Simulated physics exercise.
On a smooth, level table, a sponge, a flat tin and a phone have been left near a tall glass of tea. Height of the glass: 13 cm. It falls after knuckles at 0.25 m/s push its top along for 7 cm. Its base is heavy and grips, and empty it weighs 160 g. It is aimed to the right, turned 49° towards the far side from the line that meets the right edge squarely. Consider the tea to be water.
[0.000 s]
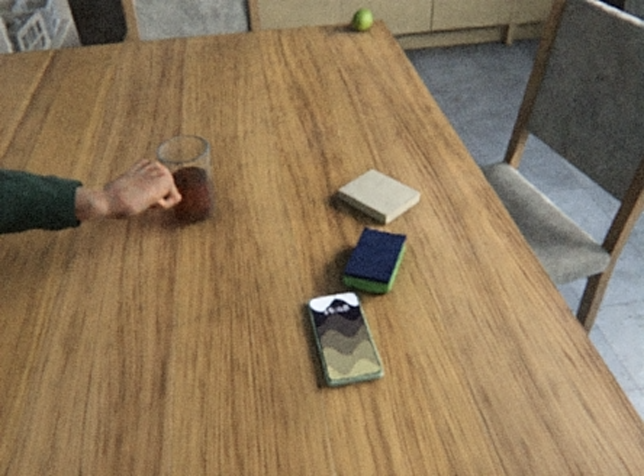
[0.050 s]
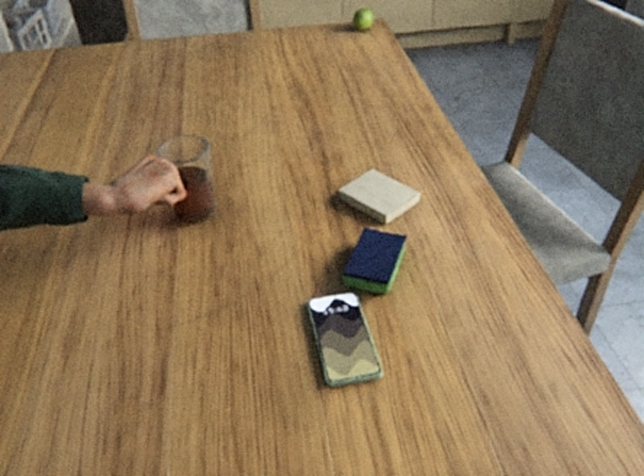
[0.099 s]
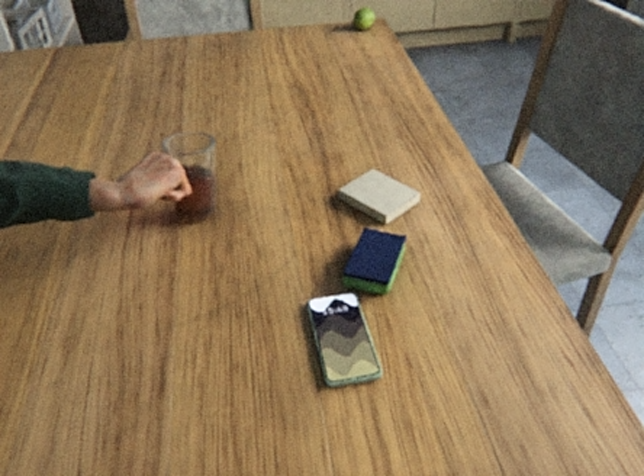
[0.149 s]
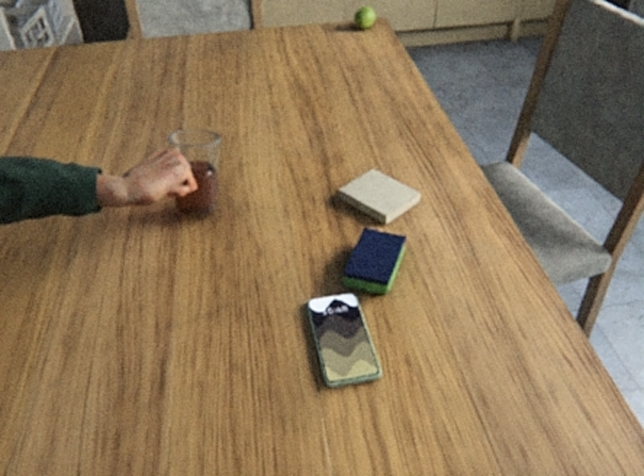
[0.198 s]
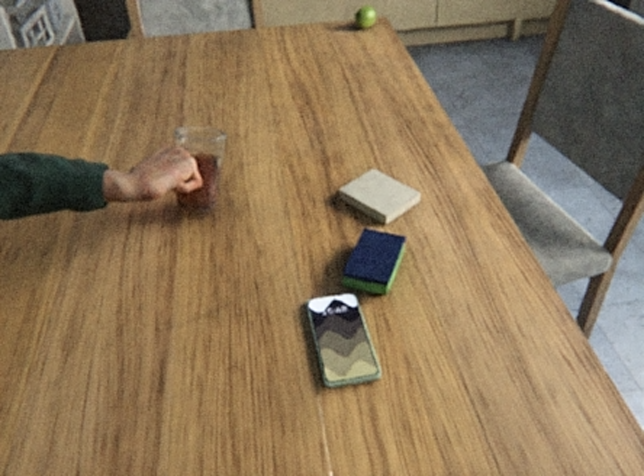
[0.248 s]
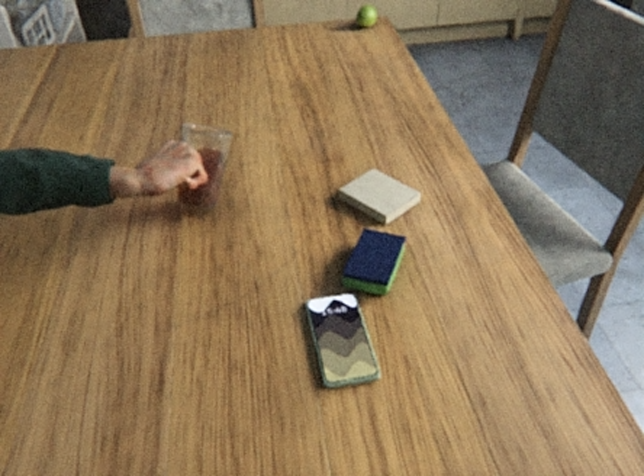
A hand in a green sleeve pushes a glass of tea, tilting it rightward.
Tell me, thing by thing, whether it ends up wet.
The sponge keeps dry, the flat tin keeps dry, the phone keeps dry.
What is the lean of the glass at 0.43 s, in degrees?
It's tilted some 62° from upright.
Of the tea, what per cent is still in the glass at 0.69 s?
Looks like close to 44 %.
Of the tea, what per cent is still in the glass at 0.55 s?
About 84 %.
By 0.43 s the tilt is 63° and 100 per cent is in the glass, 0 has run off the table; wet so far, nothing.
By 0.55 s the tilt is 86° and 83 per cent is in the glass, 0 has run off the table; wet so far, nothing.
By 0.69 s the tilt is 86° and 43 per cent is in the glass, 0 has run off the table; wet so far, nothing.
By 0.93 s the tilt is 86° and 21 per cent is in the glass, 0 has run off the table; wet so far, nothing.
At rest 7 per cent is in the glass, 21 has run off the table; wet so far, nothing.
